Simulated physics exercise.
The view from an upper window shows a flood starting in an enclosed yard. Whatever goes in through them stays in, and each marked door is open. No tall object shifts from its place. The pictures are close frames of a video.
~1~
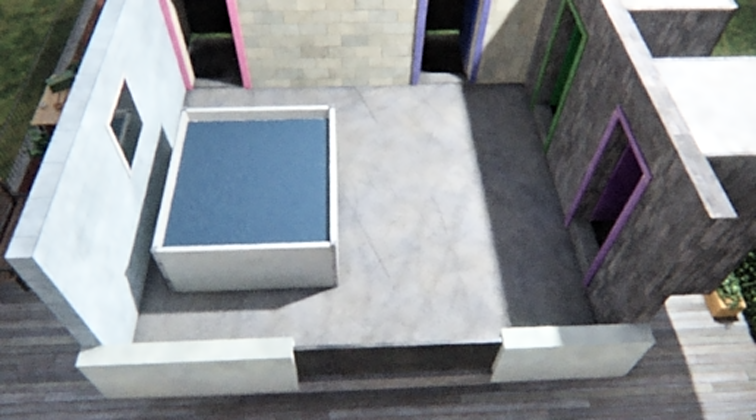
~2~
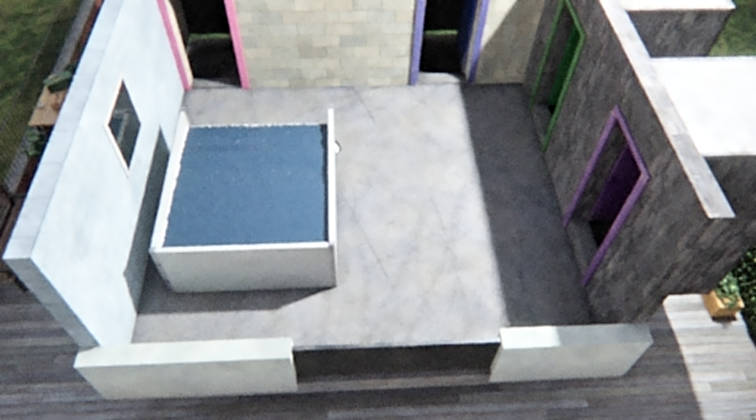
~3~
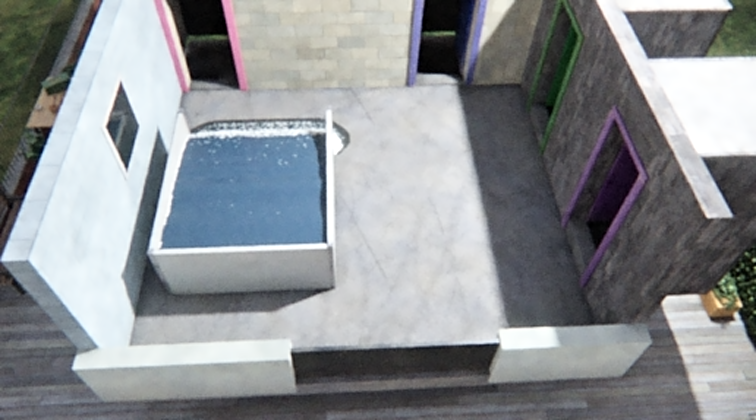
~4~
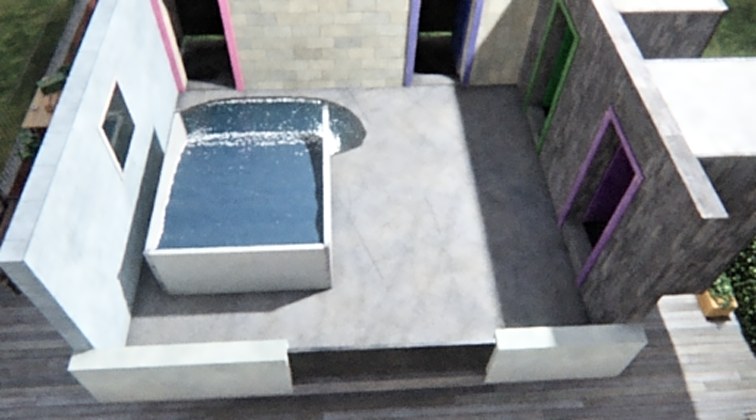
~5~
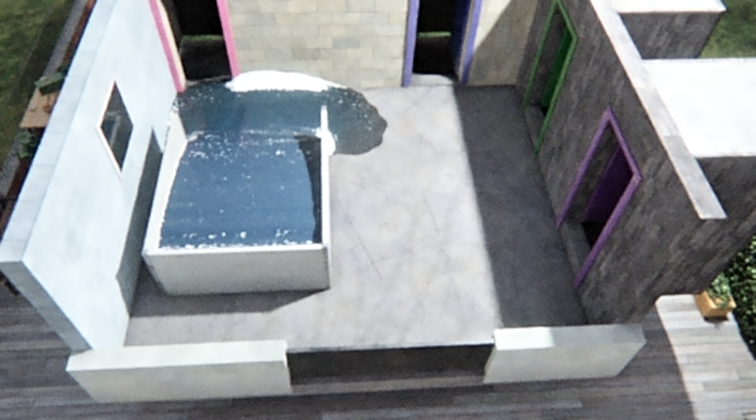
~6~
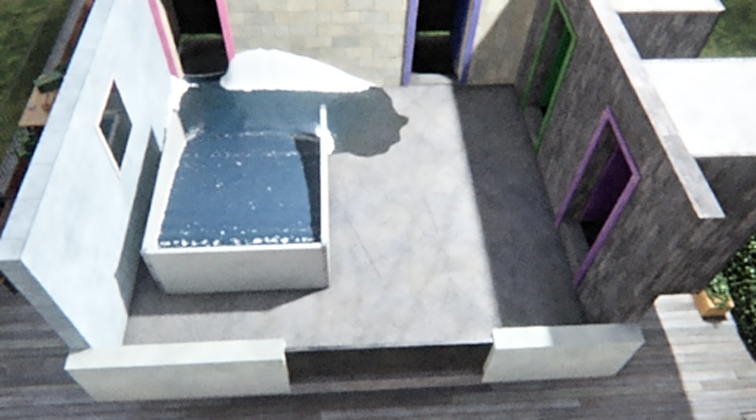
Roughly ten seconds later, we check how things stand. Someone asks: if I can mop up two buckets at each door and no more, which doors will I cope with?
In the end pink door: Over two buckets. Purple door: Two buckets or fewer. Blue door: Over two buckets. Green door: Over two buckets.
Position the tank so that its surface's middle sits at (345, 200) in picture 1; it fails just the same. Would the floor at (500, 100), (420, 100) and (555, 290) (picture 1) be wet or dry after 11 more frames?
Check in sequence: Soaked through, soaked through, still parched.
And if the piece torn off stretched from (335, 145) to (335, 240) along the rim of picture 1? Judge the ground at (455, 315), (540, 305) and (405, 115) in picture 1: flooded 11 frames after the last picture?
Sequence: Wetted / wetted / spared.
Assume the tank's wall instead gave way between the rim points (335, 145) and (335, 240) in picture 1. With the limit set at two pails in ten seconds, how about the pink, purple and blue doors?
The pink door exceeds the limit, the purple door exceeds the limit and the blue door exceeds the limit.
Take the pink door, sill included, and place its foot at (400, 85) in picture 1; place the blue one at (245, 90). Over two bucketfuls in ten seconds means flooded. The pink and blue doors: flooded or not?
Pink door: Crosses the line; blue door: Crosses the line.
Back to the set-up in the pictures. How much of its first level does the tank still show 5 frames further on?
Around 52 percent.
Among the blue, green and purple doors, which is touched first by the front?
It's the blue one.
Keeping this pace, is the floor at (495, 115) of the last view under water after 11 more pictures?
That spot would be soaked.
A moment on, water covers 25 % of the floor; the pink door far over two buckets in, the purple door not reached, the blue door wet at the sill, nothing in, the green door not reached.
Next, water covers 40 % of the floor; the pink door far over two buckets in, the purple door not reached, the blue door under two buckets in, the green door under two buckets in.
Then, water covers 65 % of the floor; the pink door far over two buckets in, the purple door wet at the sill, nothing in, the blue door over two buckets in, the green door over two buckets in.
Later, water covers 95 % of the floor; the pink door far over two buckets in, the purple door wet at the sill, nothing in, the blue door over two buckets in, the green door far over two buckets in.
In the end, water covers 100 % of the floor; the pink door far over two buckets in, the purple door wet at the sill, nothing in, the blue door far over two buckets in, the green door far over two buckets in.
